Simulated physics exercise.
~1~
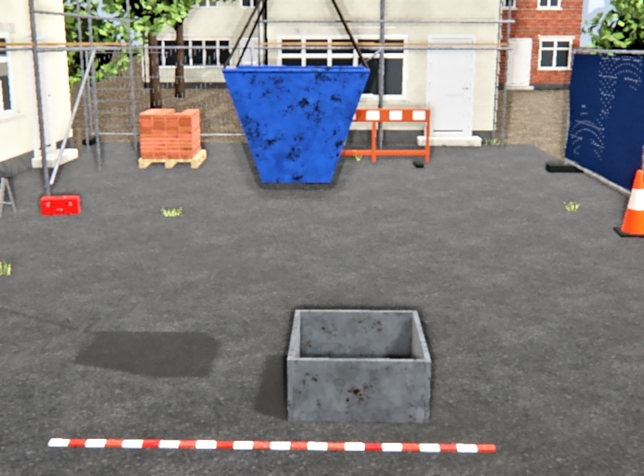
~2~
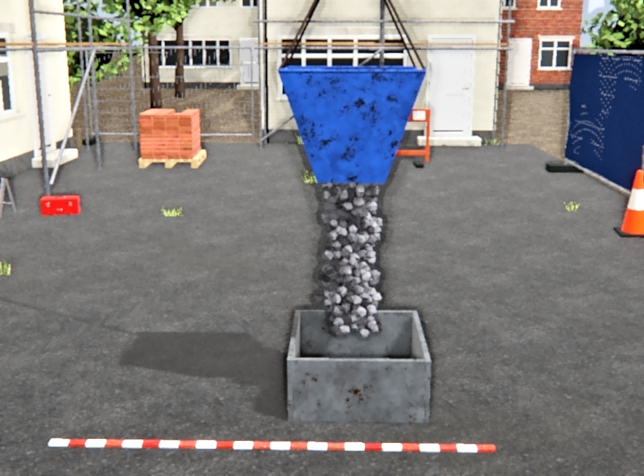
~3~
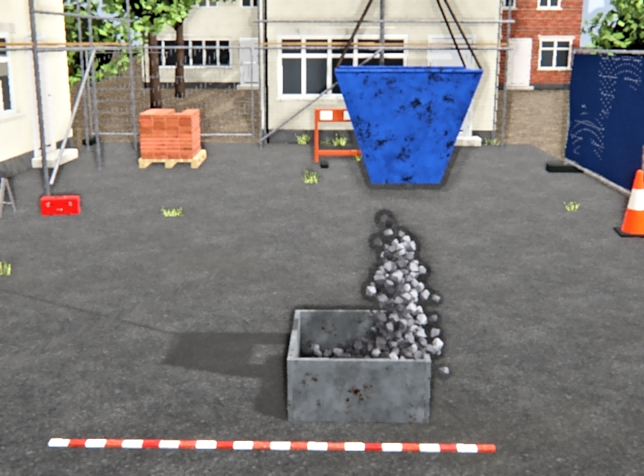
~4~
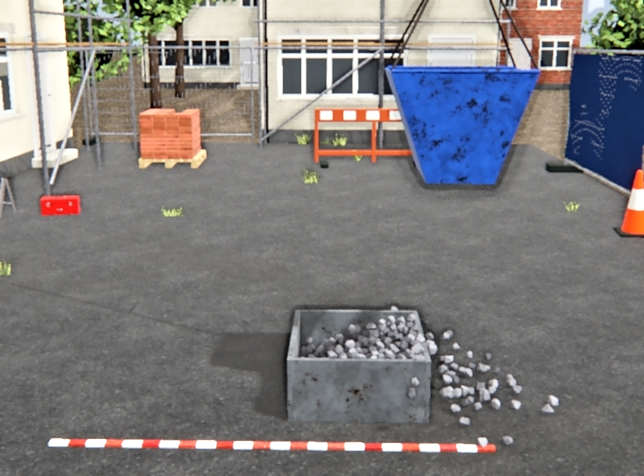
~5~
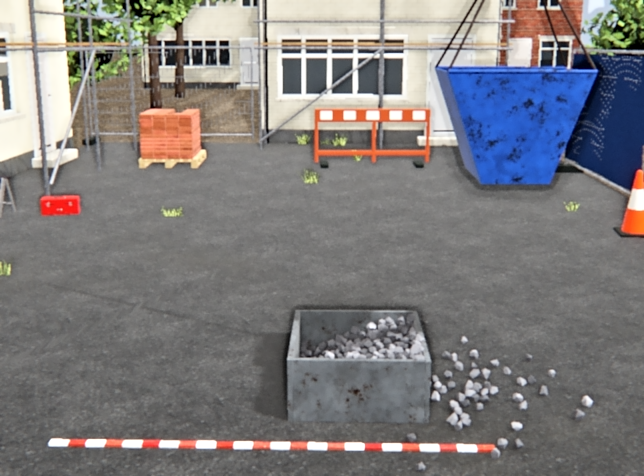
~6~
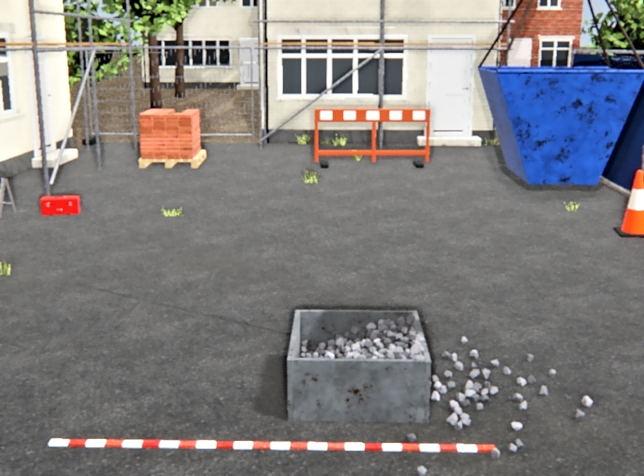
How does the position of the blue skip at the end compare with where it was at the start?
At the start the skip hung near the middle of the yard, a little left of the grey bin. By the end it was well to the right of the bin, by the blue fence and at about the same height.
